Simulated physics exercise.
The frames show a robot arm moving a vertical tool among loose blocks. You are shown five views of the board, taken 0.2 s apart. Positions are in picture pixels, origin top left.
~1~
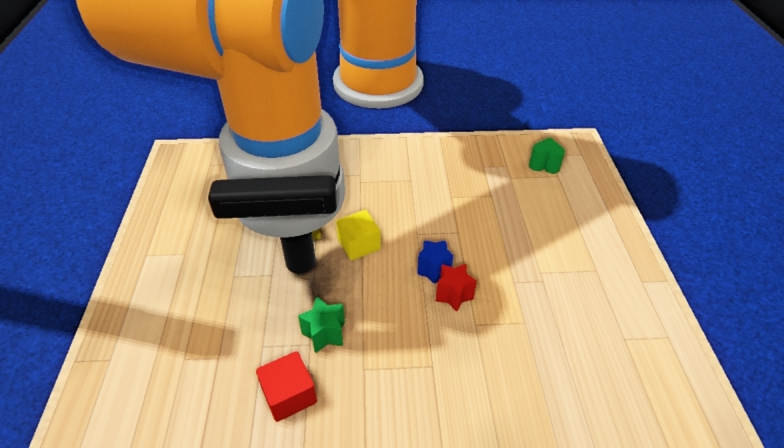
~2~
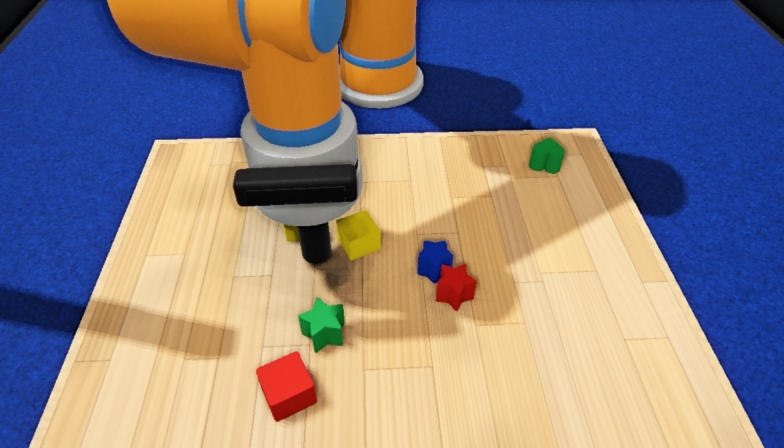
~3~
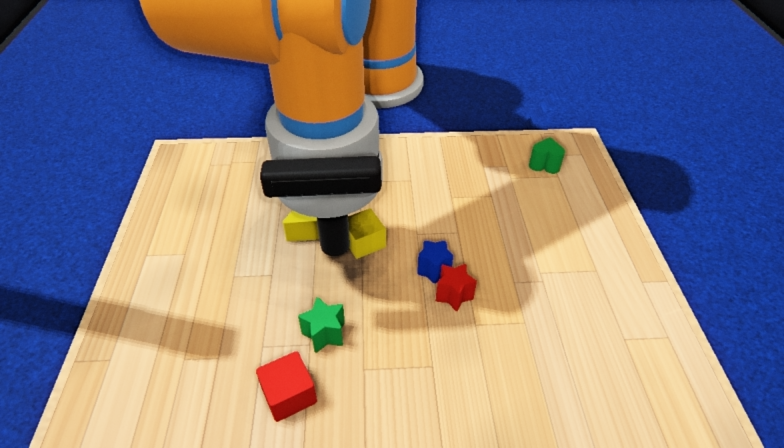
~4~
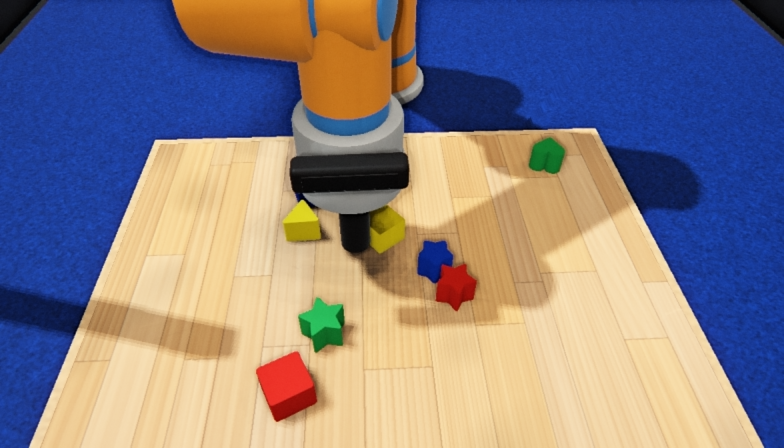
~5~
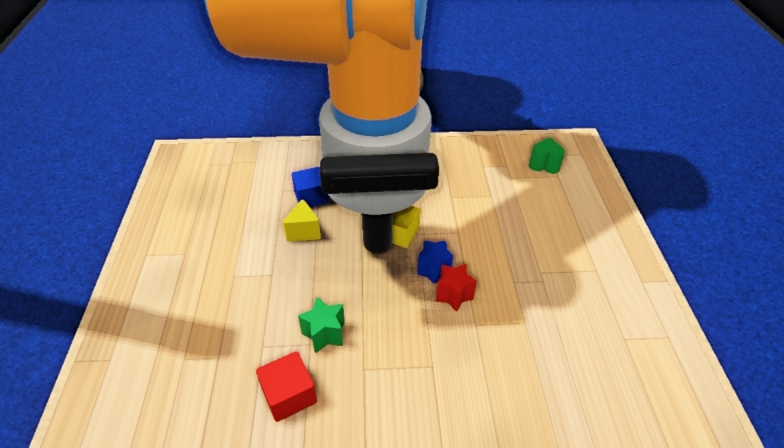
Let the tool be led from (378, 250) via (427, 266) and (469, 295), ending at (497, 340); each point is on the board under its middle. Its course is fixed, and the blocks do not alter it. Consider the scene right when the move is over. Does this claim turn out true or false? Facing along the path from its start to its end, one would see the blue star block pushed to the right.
That is false.
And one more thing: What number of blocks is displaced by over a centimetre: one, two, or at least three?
Moved: 2.
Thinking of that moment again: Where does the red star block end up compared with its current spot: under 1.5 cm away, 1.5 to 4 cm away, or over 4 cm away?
Band: Over 4 cm.
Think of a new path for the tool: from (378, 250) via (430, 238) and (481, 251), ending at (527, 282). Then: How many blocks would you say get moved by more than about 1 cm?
The answer is a single block.
What follows on the original path. One third of the way, tool (427, 259); blue star block (454, 258); red star block (467, 285), turned 15° clockwise.
Two thirds of the way, tool (470, 289); blue star block (502, 280), turned 15° anticlockwise; red star block (488, 304), turned 110° clockwise.
At the end, tool (499, 334); yellow four-sided block still; blue star block (512, 285), turned 50° anticlockwise; red star block (513, 350), turned 135° clockwise.
